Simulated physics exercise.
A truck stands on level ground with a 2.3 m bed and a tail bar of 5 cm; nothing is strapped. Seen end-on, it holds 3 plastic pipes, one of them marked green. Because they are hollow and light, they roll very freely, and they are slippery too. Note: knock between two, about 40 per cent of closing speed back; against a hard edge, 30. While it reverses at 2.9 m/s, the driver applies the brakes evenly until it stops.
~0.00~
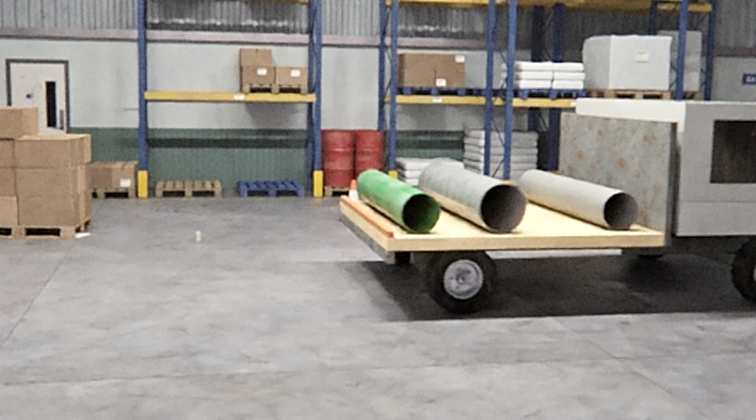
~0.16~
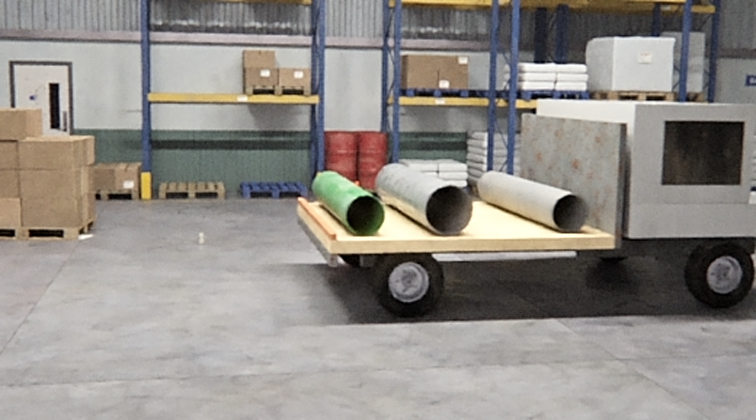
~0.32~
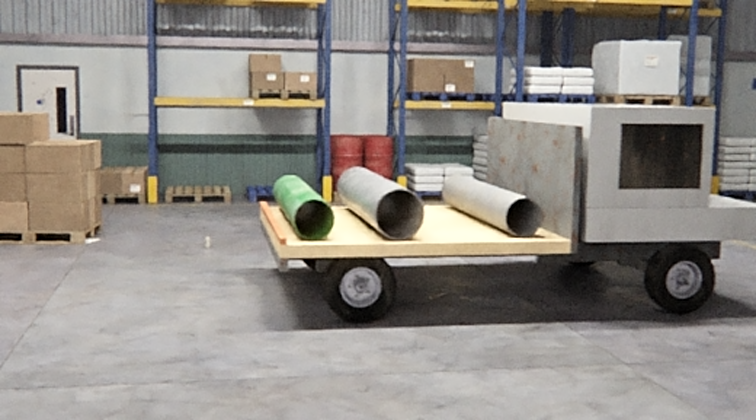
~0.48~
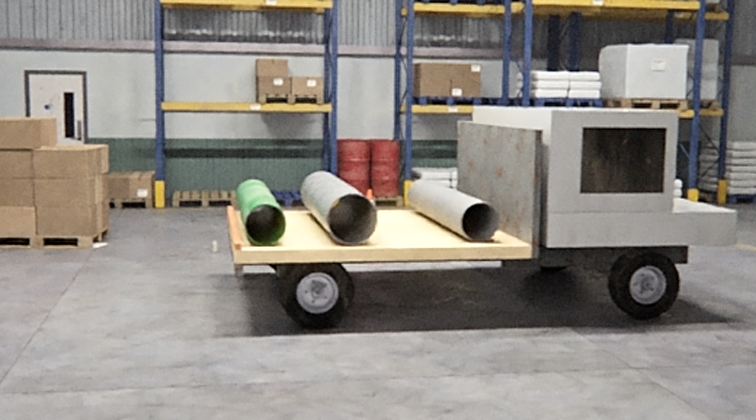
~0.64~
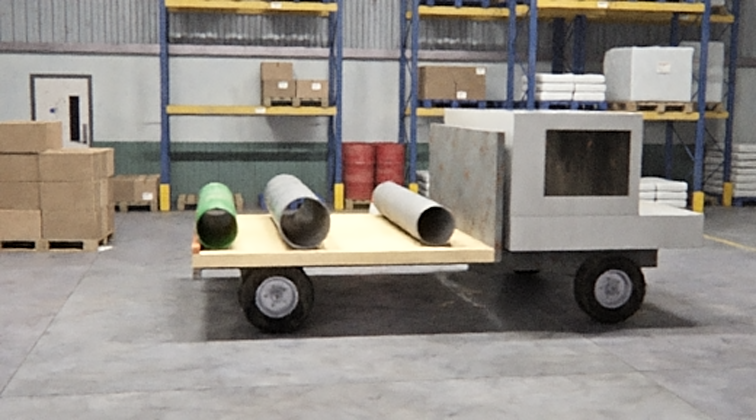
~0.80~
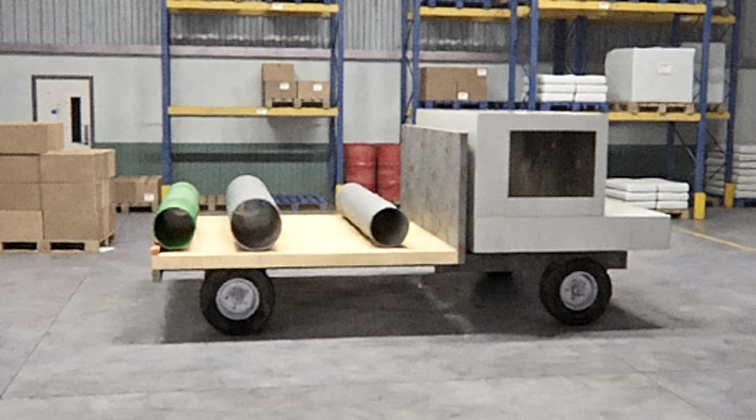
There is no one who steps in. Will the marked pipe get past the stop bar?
The green one stays aboard.
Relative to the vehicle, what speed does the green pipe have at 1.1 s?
Close to 0.5 m/s then.
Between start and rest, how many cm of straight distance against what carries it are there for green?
For green, 10.
By 1.1 s, green is on the bed, 15 cm from the bar, rolling towards it; 0 over the tail so far.
By 1.3 s, green is on the bed, 10 cm from the bar; 0 over the tail so far.
By 1.7 s, as before, green; 0 over the tail so far.
Finally (2.0 s), green is on the bed, 15 cm from the bar; 0 over the tail so far.
